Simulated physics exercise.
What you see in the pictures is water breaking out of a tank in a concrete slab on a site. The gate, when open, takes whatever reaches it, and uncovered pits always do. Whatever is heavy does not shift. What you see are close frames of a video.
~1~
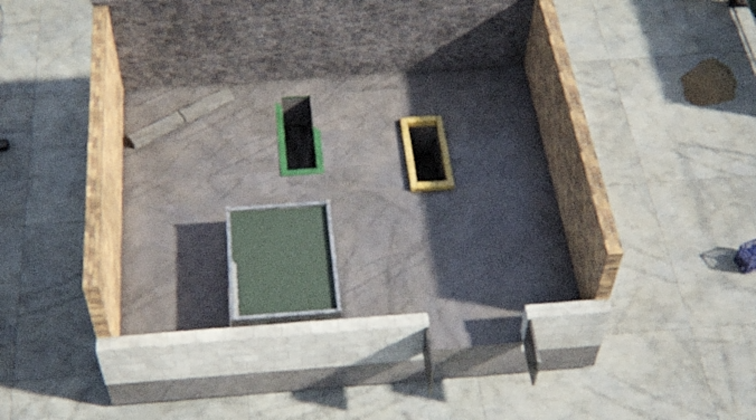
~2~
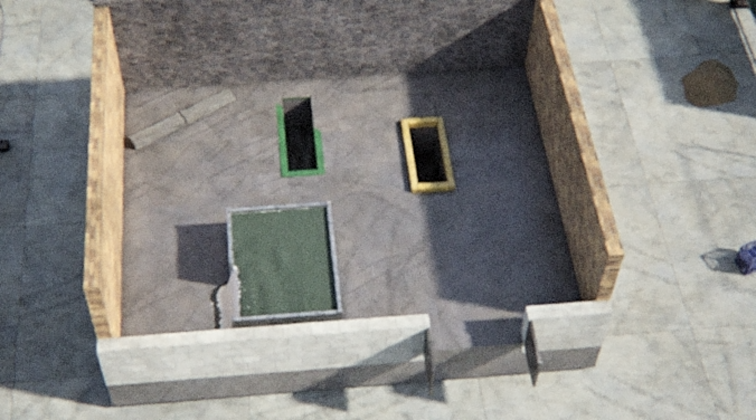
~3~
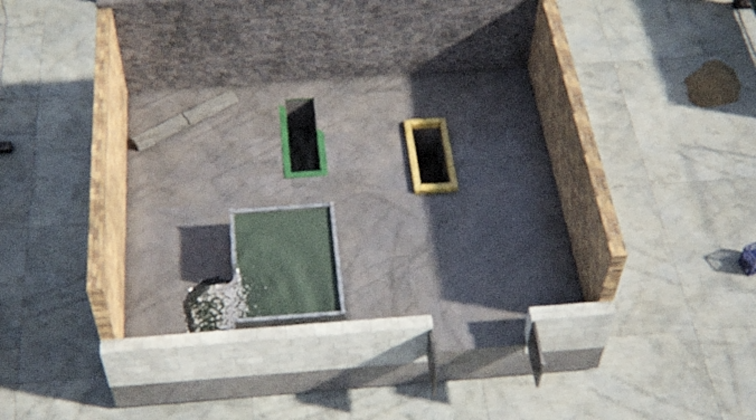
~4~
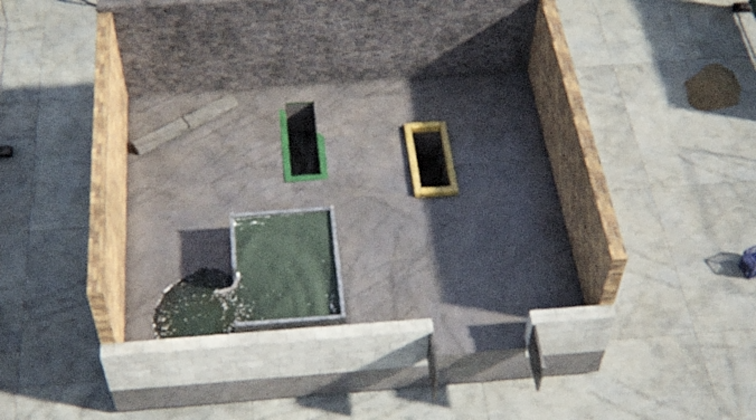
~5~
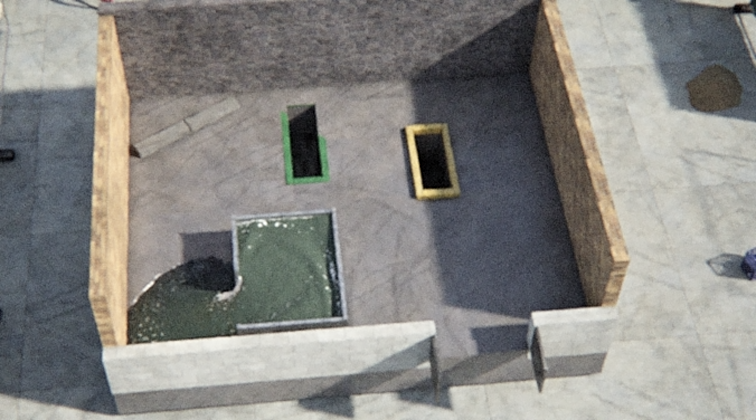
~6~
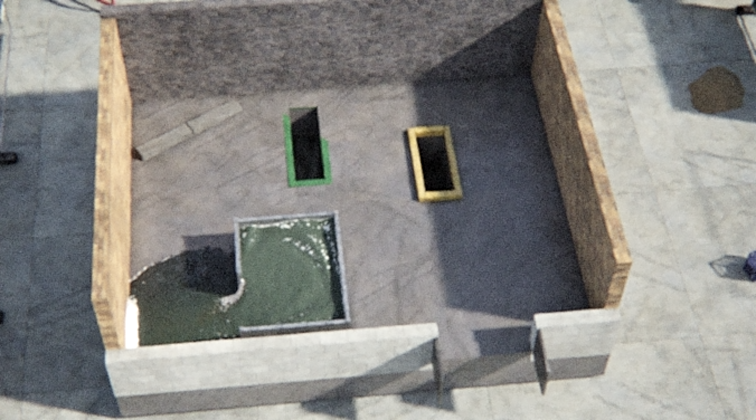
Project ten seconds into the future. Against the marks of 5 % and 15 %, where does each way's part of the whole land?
The gate is going to fail to get to five per cent, the green pit is going to fail to stay at fifteen per cent or less, the yellow pit is going to fail to get to five per cent.
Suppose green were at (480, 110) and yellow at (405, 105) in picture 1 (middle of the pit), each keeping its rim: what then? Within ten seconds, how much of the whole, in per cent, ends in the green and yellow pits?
Log, per cent - green: 0, yellow: 6.
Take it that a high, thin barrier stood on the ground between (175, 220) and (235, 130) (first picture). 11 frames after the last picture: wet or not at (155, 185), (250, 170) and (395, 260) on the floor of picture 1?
As listed: Covered, no water, not flooded.
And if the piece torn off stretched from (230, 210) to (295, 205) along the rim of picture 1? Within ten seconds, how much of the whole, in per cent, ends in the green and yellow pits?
Roughly, in per cent: Green 35, yellow 0.
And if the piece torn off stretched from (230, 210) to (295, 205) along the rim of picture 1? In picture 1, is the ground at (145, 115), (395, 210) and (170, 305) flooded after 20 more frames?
Taking them in order, I'd say swamped, not reached and not reached.
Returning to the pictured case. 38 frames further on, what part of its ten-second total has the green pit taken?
I make it 45 per cent.
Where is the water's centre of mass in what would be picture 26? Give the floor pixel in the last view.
Somewhere near (221, 264).
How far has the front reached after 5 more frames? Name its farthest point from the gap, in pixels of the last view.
Best guess: Near (131, 216).
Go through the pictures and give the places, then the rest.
Still water in the water tank at (282, 261), in the first picture.
Water pours out at (236, 306) and has run to (222, 288), in the second picture.
Water pours out at (239, 309) and has run to (193, 295), in the third picture.
Water pours out at (239, 314) and has run to (161, 310), in the fourth picture.
Water pours out at (242, 316) and has run to (127, 322), in the fifth picture.
Water pours out at (244, 318) and has run to (130, 289), in the sixth picture.
A moment on, water covers 10 % of the floor; the gate 0 %, the green pit 0 %, the yellow pit 0 %.
Next, water covers 20 % of the floor; the gate 0 %, the green pit 0 %, the yellow pit 0 %.
Then, water covers 40 % of the floor; the gate 0 %, the green pit 1 %, the yellow pit 0 %.
Later, water covers 55 % of the floor; the gate 0 %, the green pit 14 %, the yellow pit 0 %.
In the end, water covers 65 % of the floor; the gate 0 %, the green pit 32 %, the yellow pit 0 %.
